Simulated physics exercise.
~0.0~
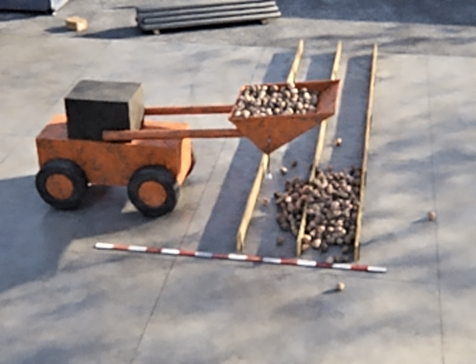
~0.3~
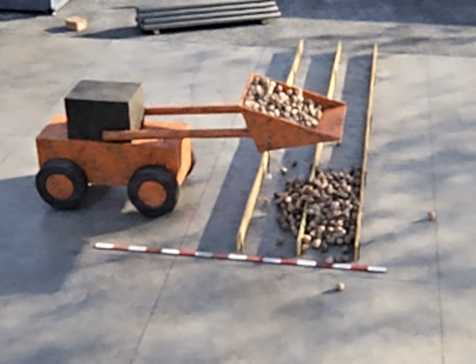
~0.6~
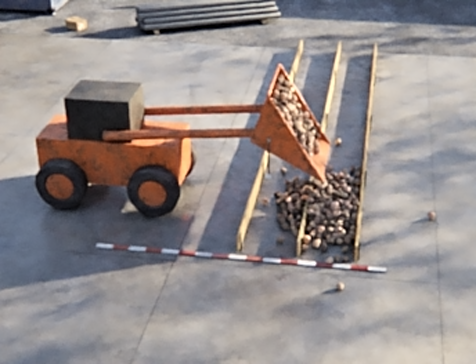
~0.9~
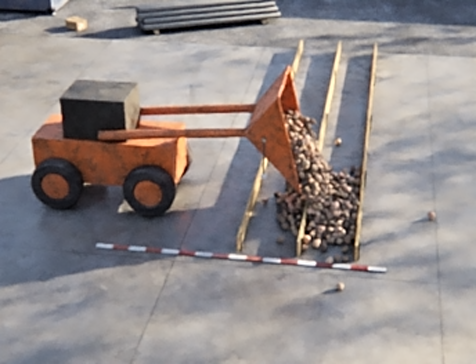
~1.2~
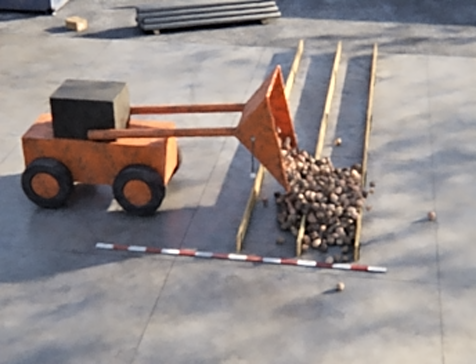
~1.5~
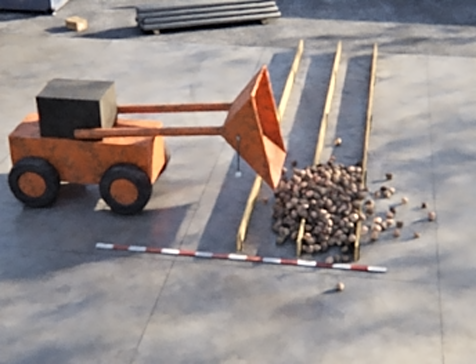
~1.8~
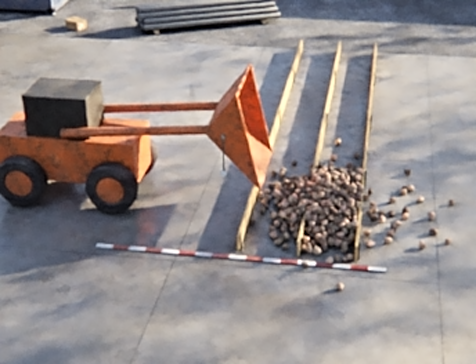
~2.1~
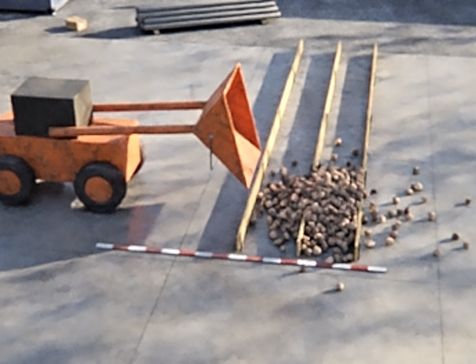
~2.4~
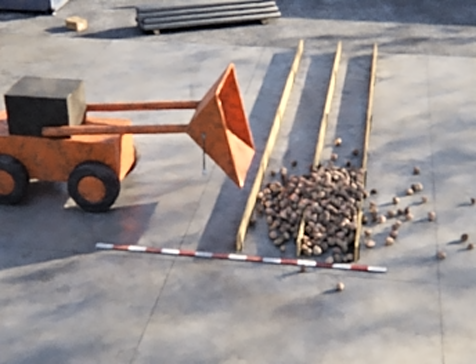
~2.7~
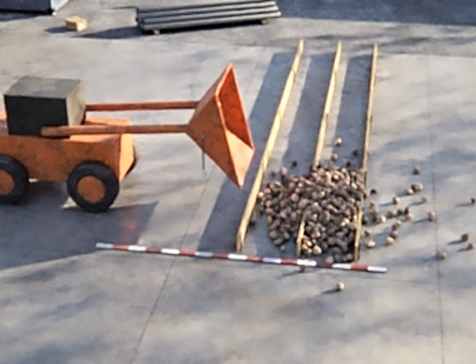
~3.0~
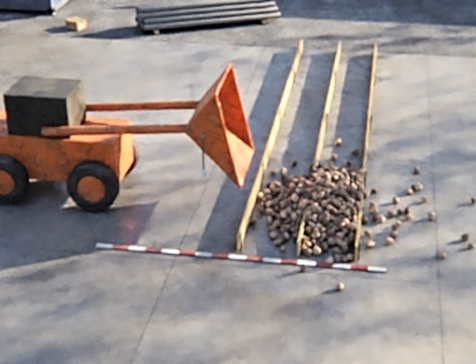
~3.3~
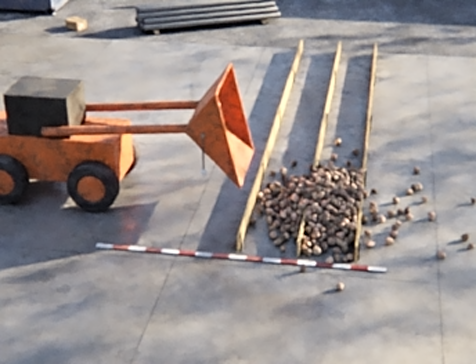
On sunlit paving, an orange loader tips its stones onto a pile, then backs left and stops.
